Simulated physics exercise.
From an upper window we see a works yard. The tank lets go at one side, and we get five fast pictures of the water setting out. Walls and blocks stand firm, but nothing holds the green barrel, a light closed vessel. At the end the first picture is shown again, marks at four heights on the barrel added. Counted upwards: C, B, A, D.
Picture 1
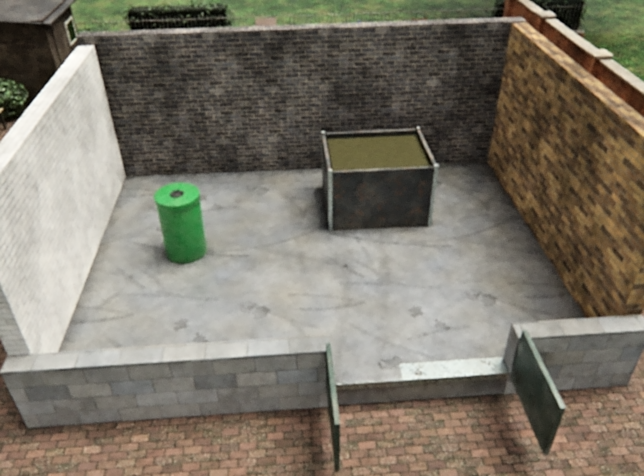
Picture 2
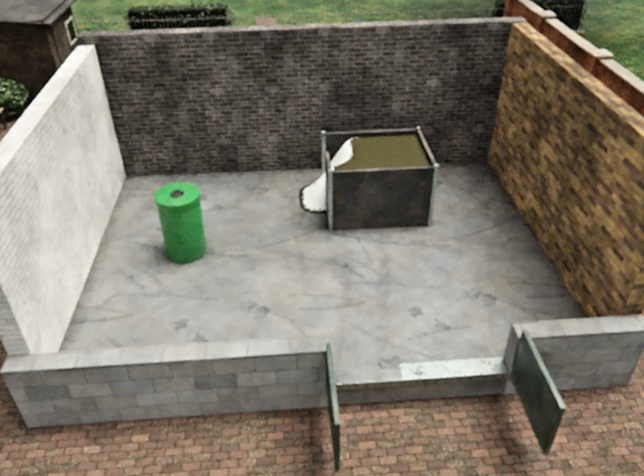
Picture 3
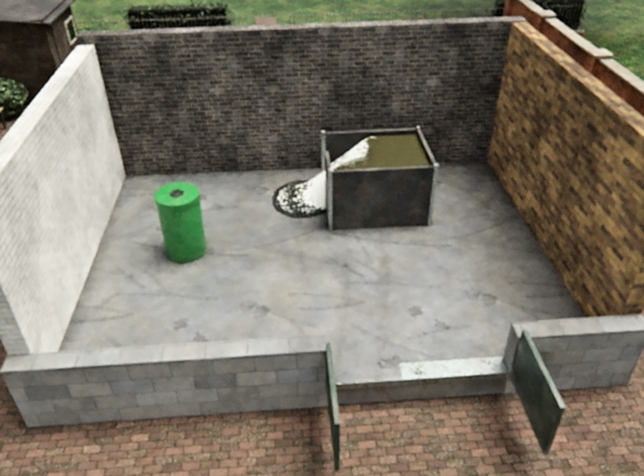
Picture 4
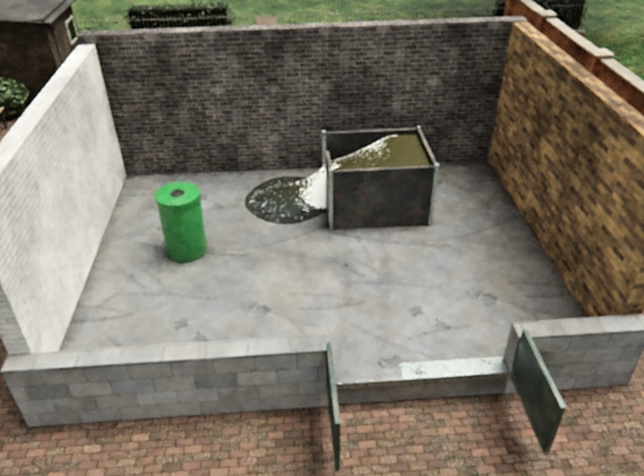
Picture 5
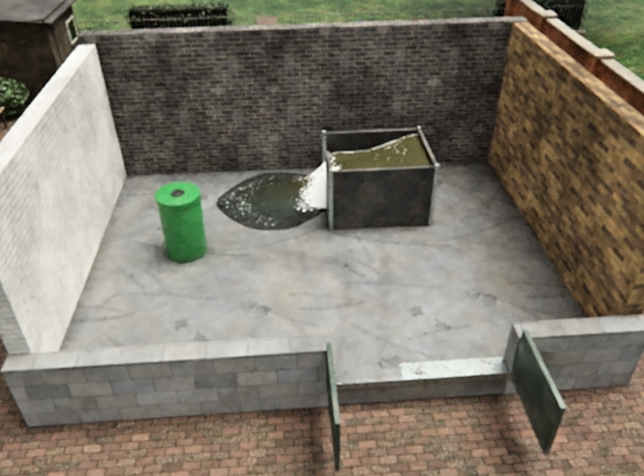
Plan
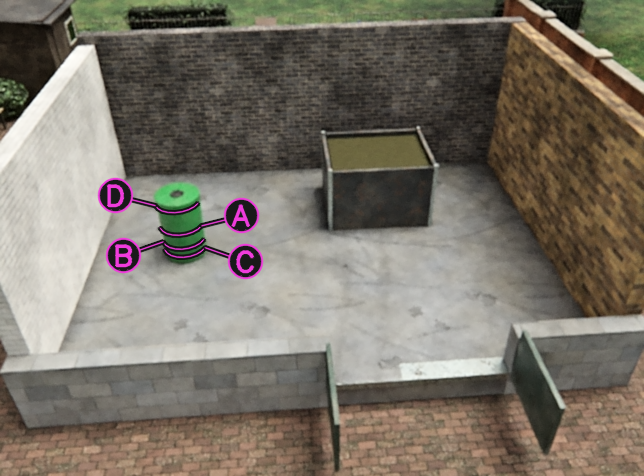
Walled yard with a full tank pouring murky water from its left side, the puddle spreading left across the paved ground.
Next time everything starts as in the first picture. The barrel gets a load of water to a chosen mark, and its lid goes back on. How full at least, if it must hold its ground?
The answer is level B.
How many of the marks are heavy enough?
Three.
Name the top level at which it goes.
The answer is C.
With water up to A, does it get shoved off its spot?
No, that is safe.
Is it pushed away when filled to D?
No.
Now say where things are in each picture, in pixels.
In the first picture, lid of the green barrel at (176, 194); tank full, its middle at (377, 154); open gate at (421, 332).
In the second picture, 1 % of the ground under water, its edge towards the barrel at (312, 207).
In the third picture, 3 % of the ground under water, its edge towards the barrel at (288, 211).
In the fourth picture, 5 % of the ground under water, its edge towards the barrel at (253, 208).
In the fifth picture, lid of the green barrel at (177, 193); 8 % of the ground under water, its edge towards the barrel at (236, 215).
In magenta, A at (179, 235); B at (181, 249); C at (183, 257); D at (174, 212); from the bottom up C, B, A, D.
With A, it does not move.
With B, it does not move.
With C, it is pushed about its own width away.
With D, it does not move.
